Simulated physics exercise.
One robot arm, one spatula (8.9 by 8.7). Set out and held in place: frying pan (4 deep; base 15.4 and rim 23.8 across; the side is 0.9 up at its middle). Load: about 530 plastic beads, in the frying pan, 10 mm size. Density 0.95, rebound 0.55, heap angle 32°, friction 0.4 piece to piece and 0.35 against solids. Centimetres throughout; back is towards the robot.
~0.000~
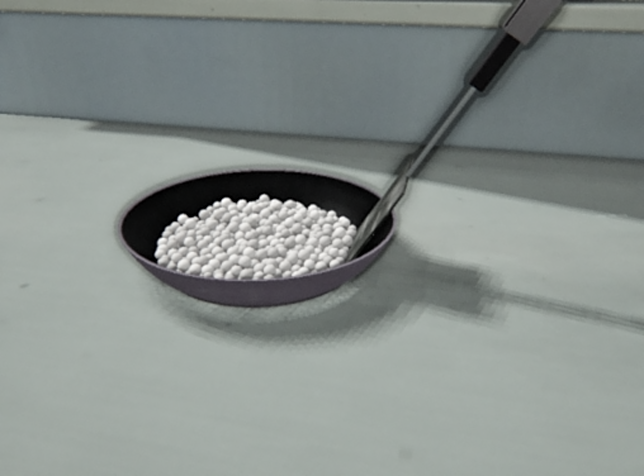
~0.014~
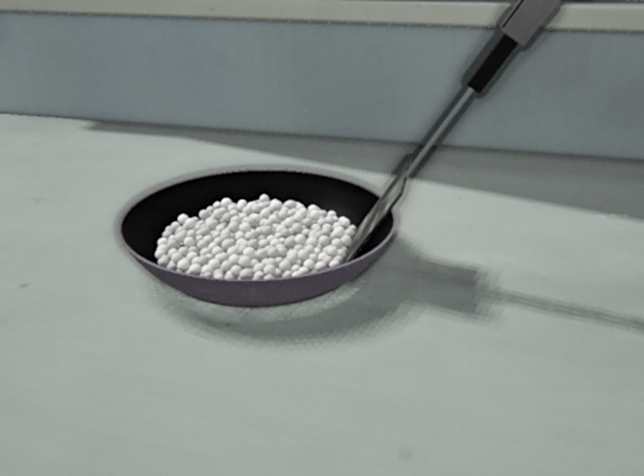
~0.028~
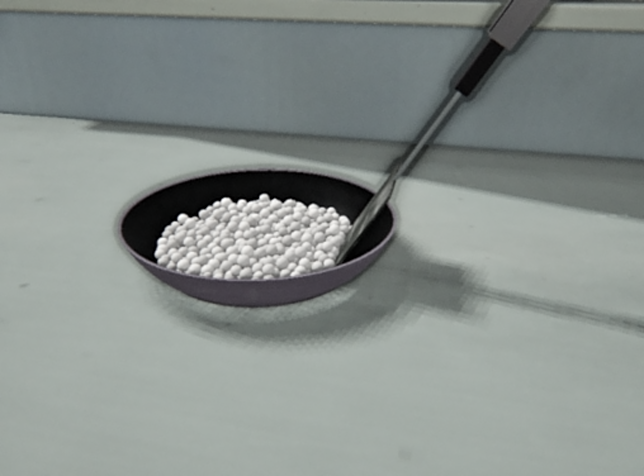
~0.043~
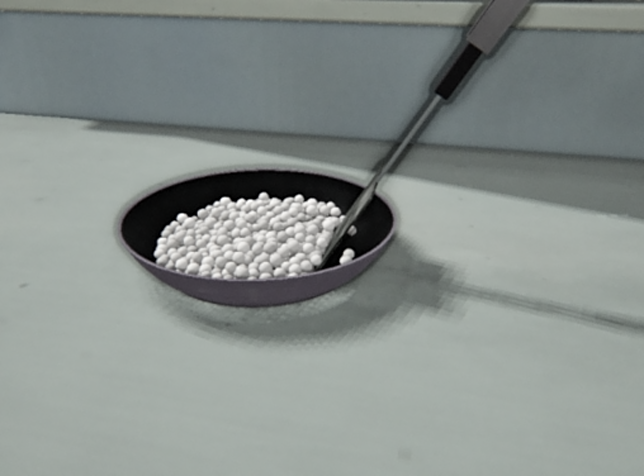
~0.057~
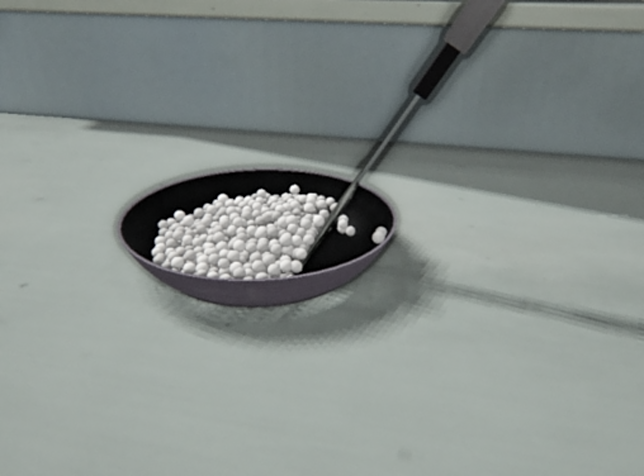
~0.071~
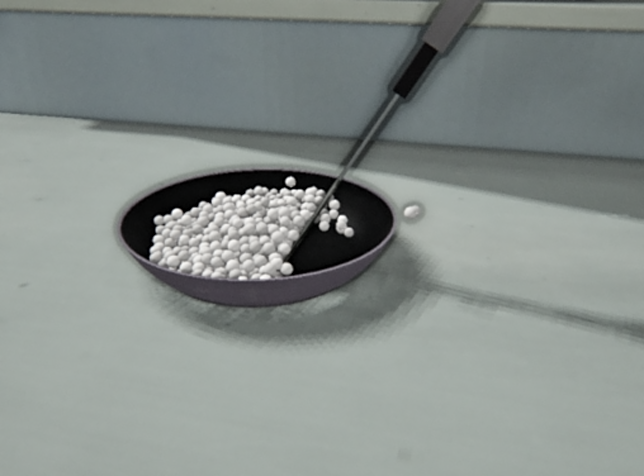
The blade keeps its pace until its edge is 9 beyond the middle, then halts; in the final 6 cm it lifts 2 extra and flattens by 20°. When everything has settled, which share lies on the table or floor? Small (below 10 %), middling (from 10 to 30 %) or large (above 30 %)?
A large share, above 30 %, ends on the table or floor.
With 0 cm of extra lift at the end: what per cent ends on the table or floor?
Some 40 per cent.
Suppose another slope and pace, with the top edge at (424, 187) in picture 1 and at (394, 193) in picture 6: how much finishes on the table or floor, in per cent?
About 20 per cent.
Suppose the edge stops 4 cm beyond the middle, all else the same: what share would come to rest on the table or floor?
It would be near 5 per cent.
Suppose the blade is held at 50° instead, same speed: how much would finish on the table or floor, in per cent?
Then about 35 per cent.
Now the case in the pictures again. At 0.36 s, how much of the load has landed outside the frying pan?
About 20 per cent.
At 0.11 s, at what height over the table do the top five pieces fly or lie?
About 8 cm.
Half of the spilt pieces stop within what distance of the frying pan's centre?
Roughly 28 cm.
By 0.11 s, sloping 59°, highest piece 12 above the table; 525 in the frying pan, 2 on the blade or in flight.
By 0.14 s, sloping 53°, highest piece 15 above the table; 523 in the frying pan, 4 on the blade or in flight.
By 0.36 s, sloping 39°, highest piece 17 above the table; 324 in the frying pan, 110 on the table or floor, 93 on the blade or in flight.
By 1.41 s, sloping 39°, highest piece 3 above the table; 324 in the frying pan, 203 on the table or floor.
Final count, 324 in the frying pan, 203 on the table or floor. That is 39 % on the table or floor.
